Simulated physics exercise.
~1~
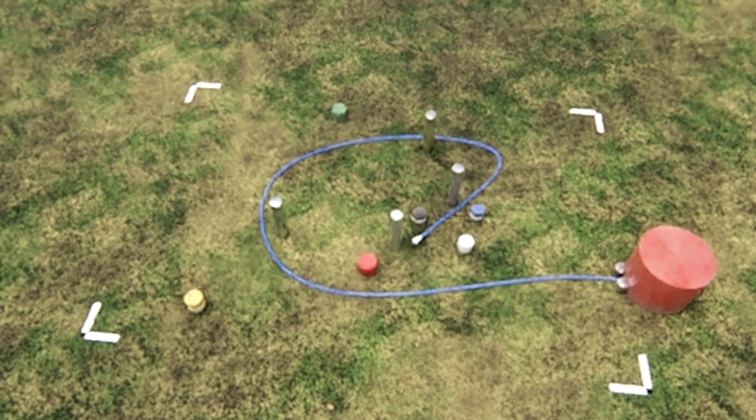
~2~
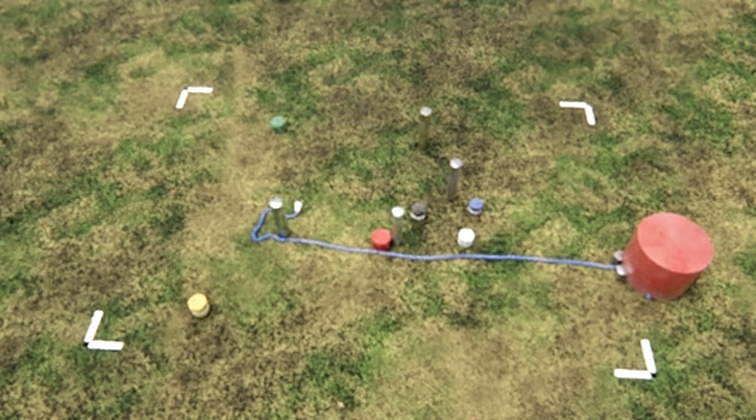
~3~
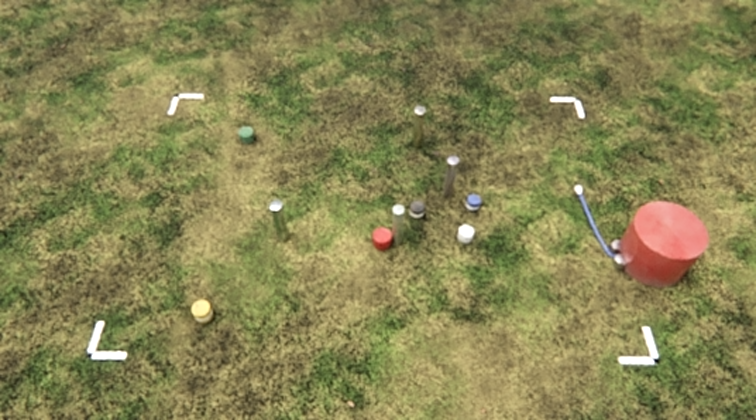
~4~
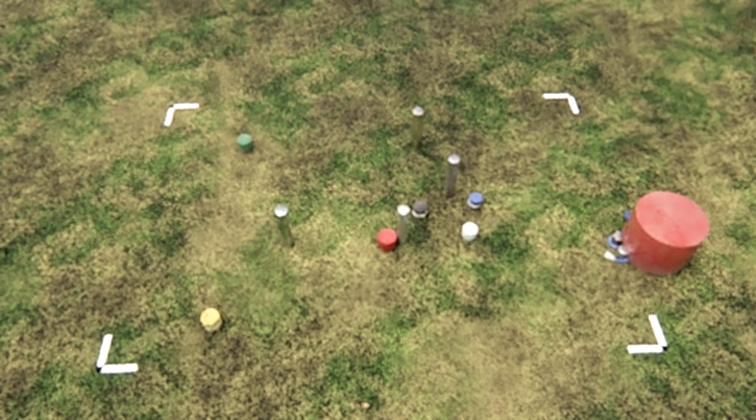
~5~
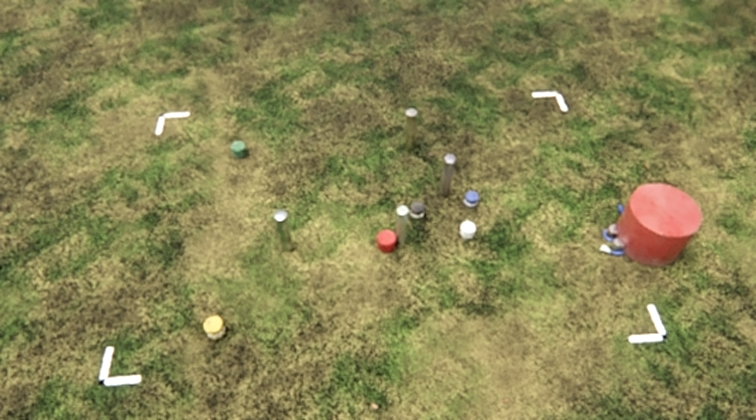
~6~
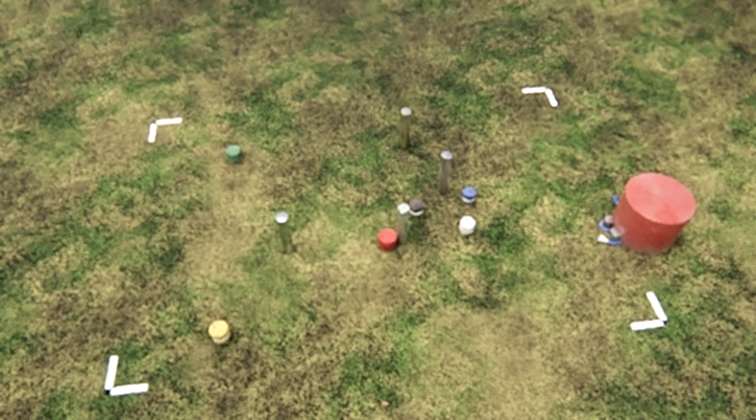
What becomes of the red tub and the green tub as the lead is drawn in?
Both are moved from where they began. The green tub ends up further left, and the red tub ends a little to the right and farther away.
